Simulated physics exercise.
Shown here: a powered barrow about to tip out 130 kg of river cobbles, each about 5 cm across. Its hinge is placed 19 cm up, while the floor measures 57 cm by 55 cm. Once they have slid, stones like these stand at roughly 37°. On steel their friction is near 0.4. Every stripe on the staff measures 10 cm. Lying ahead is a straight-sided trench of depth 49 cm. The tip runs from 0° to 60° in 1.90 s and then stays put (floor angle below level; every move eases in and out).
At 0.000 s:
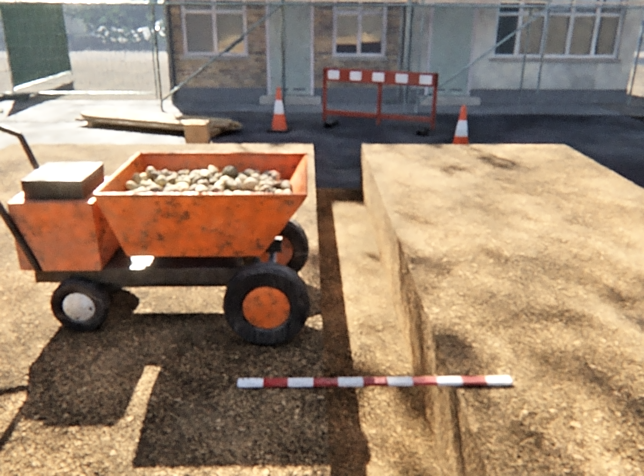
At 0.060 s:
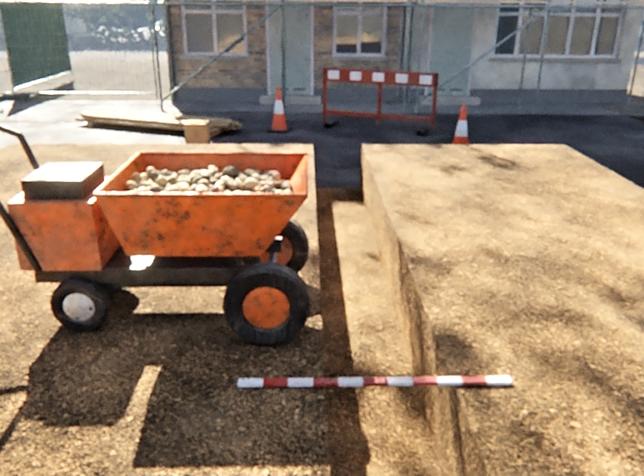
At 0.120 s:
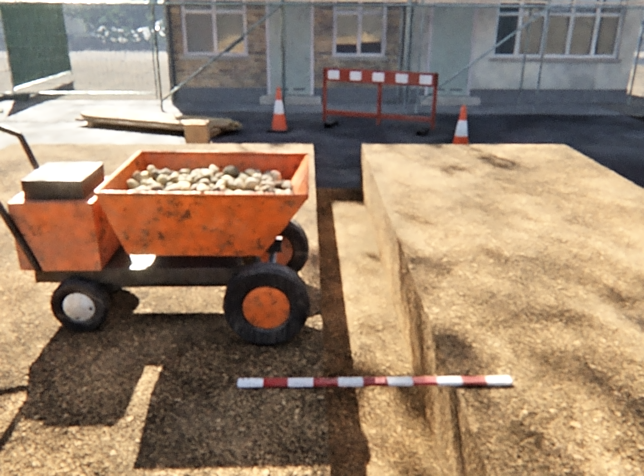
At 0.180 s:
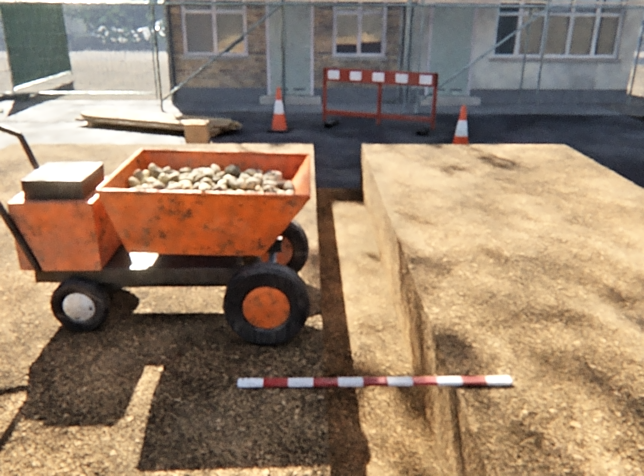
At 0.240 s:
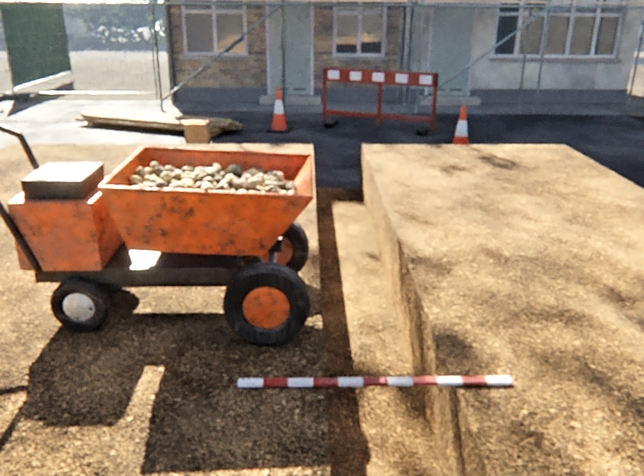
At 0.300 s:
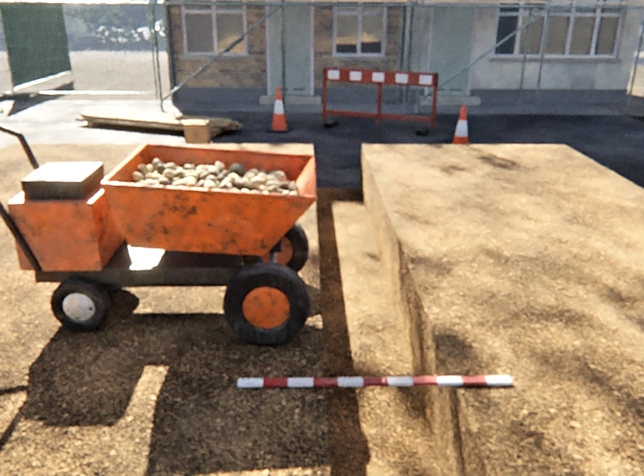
The video shows an orange powered barrow filled with rounded stones standing on gravelly ground left of a trench, near a red-and-white staff. Its tray starts level, then tilts slightly down toward the right, while the barrow's wheels stay still.
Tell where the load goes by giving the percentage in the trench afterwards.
About 53 per cent of the load is in the trench.
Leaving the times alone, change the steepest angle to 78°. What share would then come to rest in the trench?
In that case some 80 per cent.
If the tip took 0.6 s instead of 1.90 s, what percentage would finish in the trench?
Then about 30 per cent.
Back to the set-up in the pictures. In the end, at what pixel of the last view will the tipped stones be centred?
(395, 380).
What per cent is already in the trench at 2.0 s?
Roughly 15 percent of the load.
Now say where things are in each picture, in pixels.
The first frame shows lip at (307, 196), floor tilted 0°, highest stones at (222, 176).
In the second frame, the tray is at 0°, its lip at (307, 196); the top of the load is at (222, 176); the stones move at 0.0 m/s on average.
The third frame shows lip at (308, 196), floor tilted 1°, highest stones at (208, 175); the stones move at 0.1 m/s on average.
In the fourth frame, the tray is at 2°, its lip at (310, 197); the top of the load is at (209, 174); the stones move at 0.1 m/s on average.
The fifth frame shows lip at (313, 198), floor tilted 3°, highest stones at (199, 173); the stones move at 0.2 m/s on average.
The sixth frame shows lip at (316, 199), floor tilted 4°, highest stones at (195, 171); the stones move at 0.2 m/s on average.
After 1.4 s the floor is at 50°; 100 % in the tray; the foremost stones are at (364, 235).
After 2.0 s the floor is at 60°; 81 % in the tray, 16 % in the trench, 2 % past the trench; the foremost stones are at (456, 312).
After 2.3 s the floor is at 60°; 62 % in the tray, 31 % in the trench, 8 % past the trench; the foremost stones are at (491, 303).
After 4.3 s the floor is at 60°; 39 % in the tray, 53 % in the trench, 8 % past the trench; the foremost stones are at (504, 287).
